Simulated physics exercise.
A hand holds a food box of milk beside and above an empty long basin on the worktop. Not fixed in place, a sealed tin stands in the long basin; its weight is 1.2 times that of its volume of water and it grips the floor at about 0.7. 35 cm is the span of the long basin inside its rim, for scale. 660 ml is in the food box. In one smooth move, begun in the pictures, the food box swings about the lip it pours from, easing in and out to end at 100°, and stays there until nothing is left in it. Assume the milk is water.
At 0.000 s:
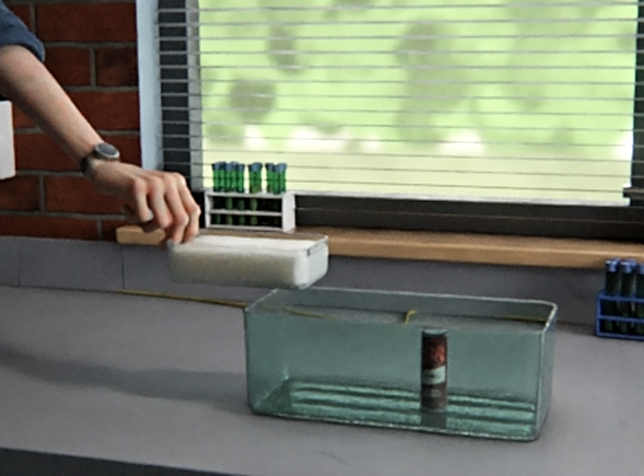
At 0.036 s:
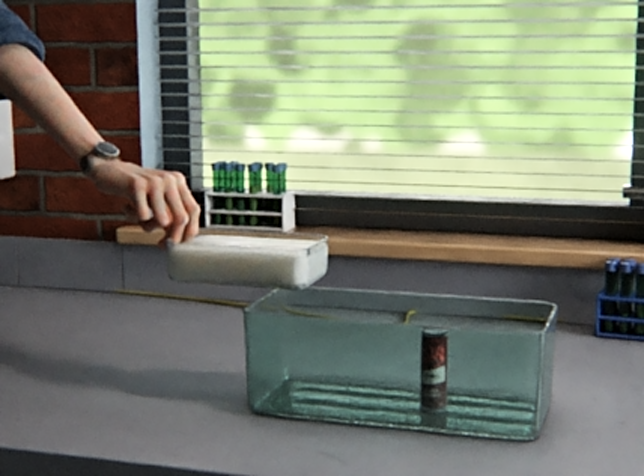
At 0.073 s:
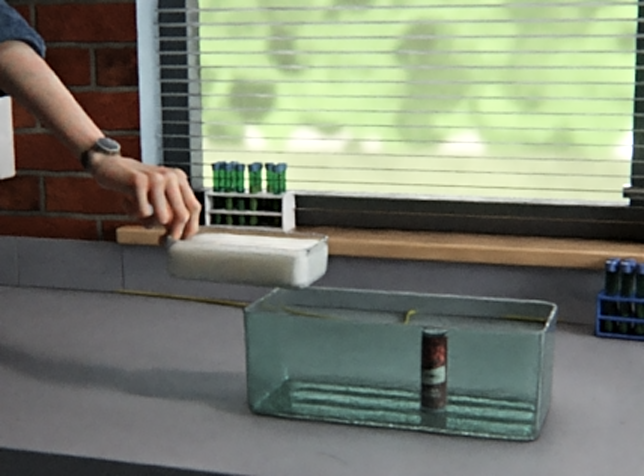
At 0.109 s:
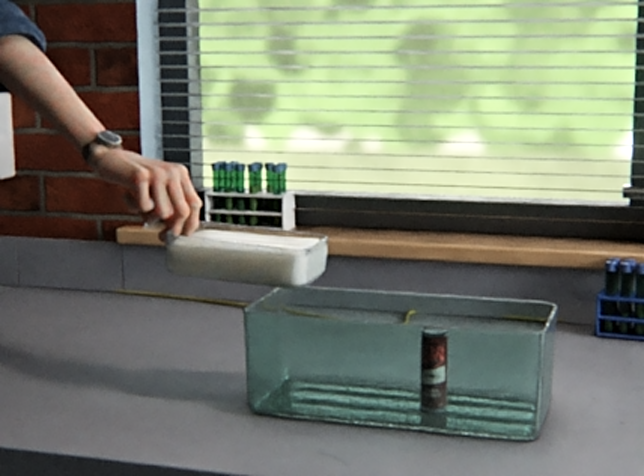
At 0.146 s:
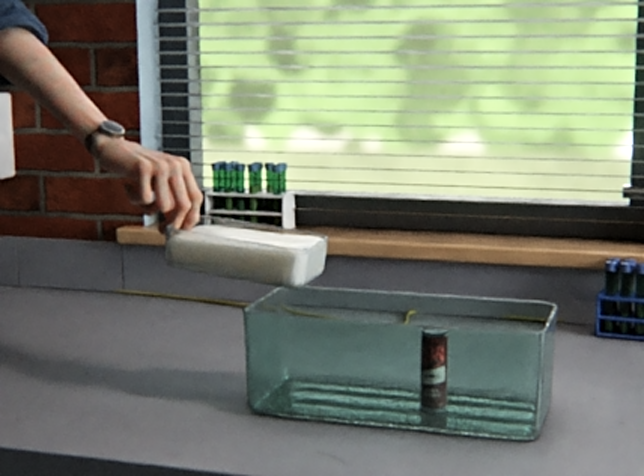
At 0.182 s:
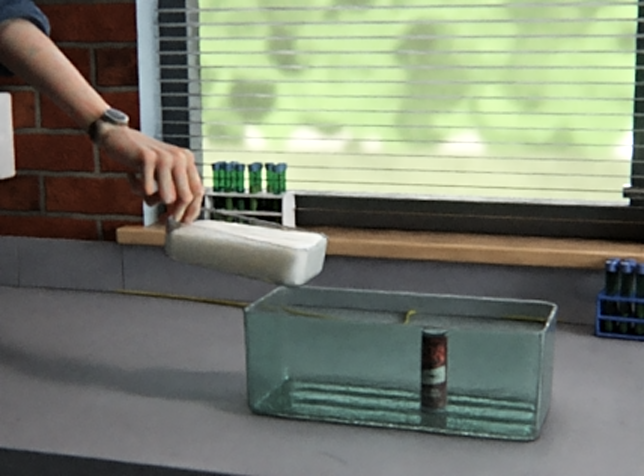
A hand with a dark wristwatch holds a clear box of white milk at the left, above a grey worktop seen from the front and slightly above, before a bright window with blinds. Below and to the right sits a greenish glass basin, a dark red tin showing through it, with racked tubes behind and at far right. The hand, still at first, slowly raises the box's left end, tilting it slightly rightward, while the camera stays still.
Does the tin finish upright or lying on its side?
It finishes lying on its side.
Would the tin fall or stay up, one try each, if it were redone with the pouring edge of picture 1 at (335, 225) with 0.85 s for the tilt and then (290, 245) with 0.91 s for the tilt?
First it stays on its base; then it stays on its base.
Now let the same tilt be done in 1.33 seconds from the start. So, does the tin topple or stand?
Outcome - the tin remains standing.
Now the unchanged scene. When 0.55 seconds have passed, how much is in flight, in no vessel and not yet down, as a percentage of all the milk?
Close to 52 in a hundred.
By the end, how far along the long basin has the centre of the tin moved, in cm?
6.5 cm.
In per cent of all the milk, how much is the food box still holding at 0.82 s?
Near 1 percent, more or less.
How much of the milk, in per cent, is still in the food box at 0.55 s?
Portion remaining: Approx. 30 per cent.
Then, 0.55 s in, the tilt is 66° and 30 per cent is still to pour; the tin stands where it began.
Then, 0.82 s in, the tilt is 98° and 1 per cent is still to pour; the tin leans 17°.
Then, 1.10 s in, the tilt is 100° and 0 per cent is still to pour; the tin lies on its side.
Then, 1.41 s in, the tilt is 100° and 0 per cent is still to pour; the tin lies on its side.
Finally, the tin lies on its side.
